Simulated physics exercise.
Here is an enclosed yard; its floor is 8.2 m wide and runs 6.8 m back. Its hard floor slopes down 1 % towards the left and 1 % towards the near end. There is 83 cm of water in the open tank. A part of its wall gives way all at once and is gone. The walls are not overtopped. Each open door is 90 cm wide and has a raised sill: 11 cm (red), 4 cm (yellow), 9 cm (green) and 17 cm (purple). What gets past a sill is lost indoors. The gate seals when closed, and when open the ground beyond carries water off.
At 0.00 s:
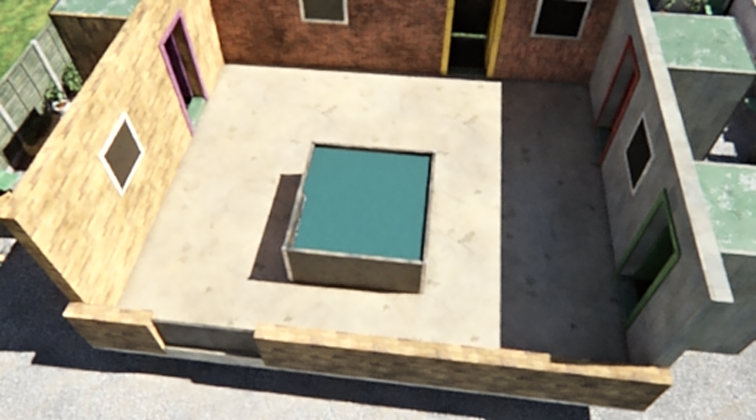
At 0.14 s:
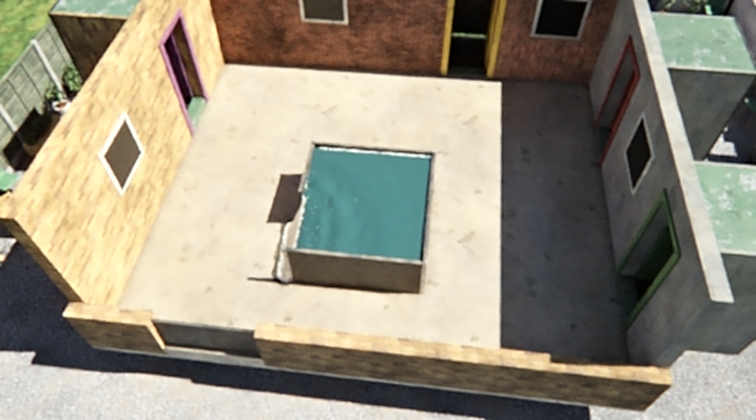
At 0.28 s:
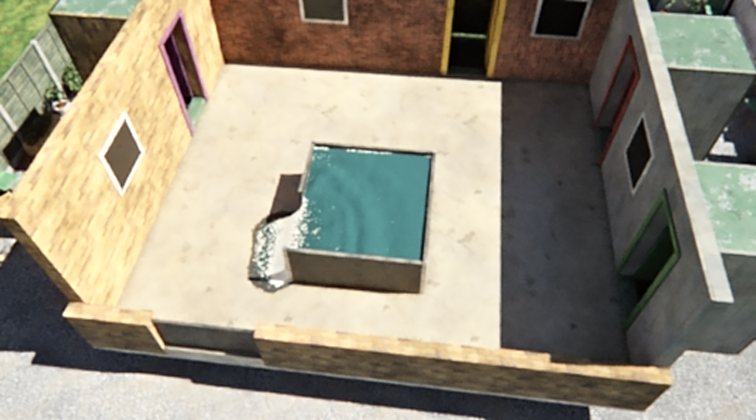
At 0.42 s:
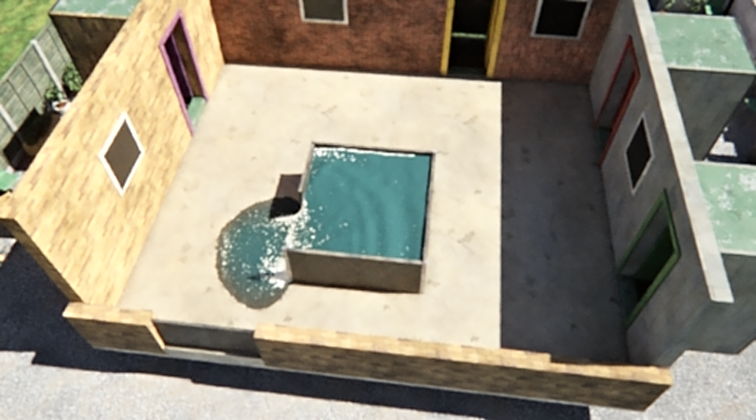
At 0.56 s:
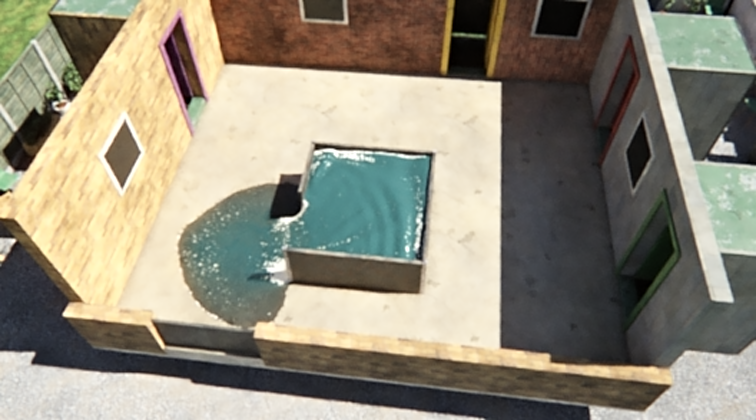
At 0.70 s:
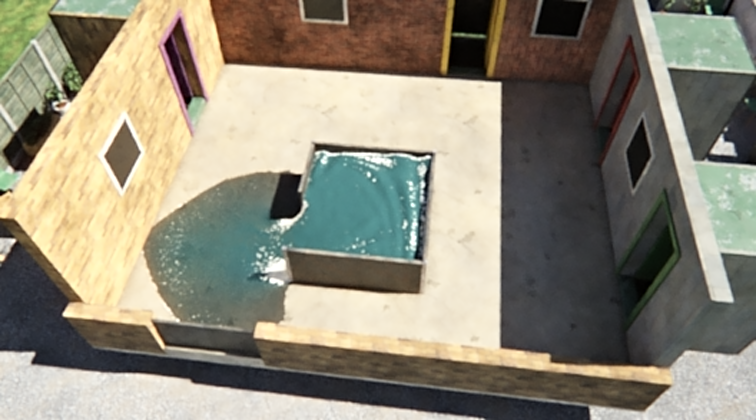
Teal water bursts through the left side of a square open tank in a walled yard, seen from high above by a camera that stays still. The tank stands on a pale concrete floor between a yellowish stone wall with a purple-framed door, a reddish brick back wall and a grey right wall. The water foams out, spreads left and towards the near wall in a widening, glinting pool, while ripples cross the tank.
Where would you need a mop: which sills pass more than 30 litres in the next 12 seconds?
Within that time: At the red door it does not reach the limit; at the yellow door it does not reach the limit; at the green door it stays under the limit; at the purple door it does not reach the limit.
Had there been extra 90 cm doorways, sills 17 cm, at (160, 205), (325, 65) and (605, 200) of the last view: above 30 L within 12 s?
In turn: Above, under, below.
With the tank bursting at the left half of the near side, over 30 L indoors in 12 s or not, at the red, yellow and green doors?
Then: Red below, yellow above, green past it.
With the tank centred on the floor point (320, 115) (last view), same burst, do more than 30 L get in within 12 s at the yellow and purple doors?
Against that limit: Yellow below, purple over.
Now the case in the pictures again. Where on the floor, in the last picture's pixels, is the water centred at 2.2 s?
Around (283, 239).
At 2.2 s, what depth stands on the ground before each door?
Depths in cm: Red 0, yellow 0, green 0, purple 10.
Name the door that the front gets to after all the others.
It is the red one.
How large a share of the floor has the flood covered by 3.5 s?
Near 35 per cent is wet.
After 1.4 s water covers 20 % of the floor and is deepest (66 cm) near (112, 317); red door not reached, yellow door not reached, green door not reached, purple door not reached.
After 2.2 s water covers 20 % of the floor and is deepest (52 cm) near (108, 327); red door not reached, yellow door not reached, green door not reached, purple door 10 cm at the sill, 0 L in.
After 3.5 s water covers 35 % of the floor and is deepest (32 cm) near (206, 268); red door not reached, yellow door not reached, green door not reached, purple door 10 cm at the sill, 0 L in.
After 7.0 s water covers 80 % of the floor and is deepest (19 cm) near (194, 337); red door not reached, yellow door 4 cm at the sill, 0 L in, green door 8 cm at the sill, 0 L in, purple door 8 cm at the sill, 0 L in.
After 12.0 s water covers 95 % of the floor and is deepest (13 cm) near (514, 372); red door 8 cm at the sill, 0 L in, yellow door 3 cm at the sill, 0 L in, green door 11 cm at the sill, 1 L in, purple door 11 cm at the sill, 0 L in.
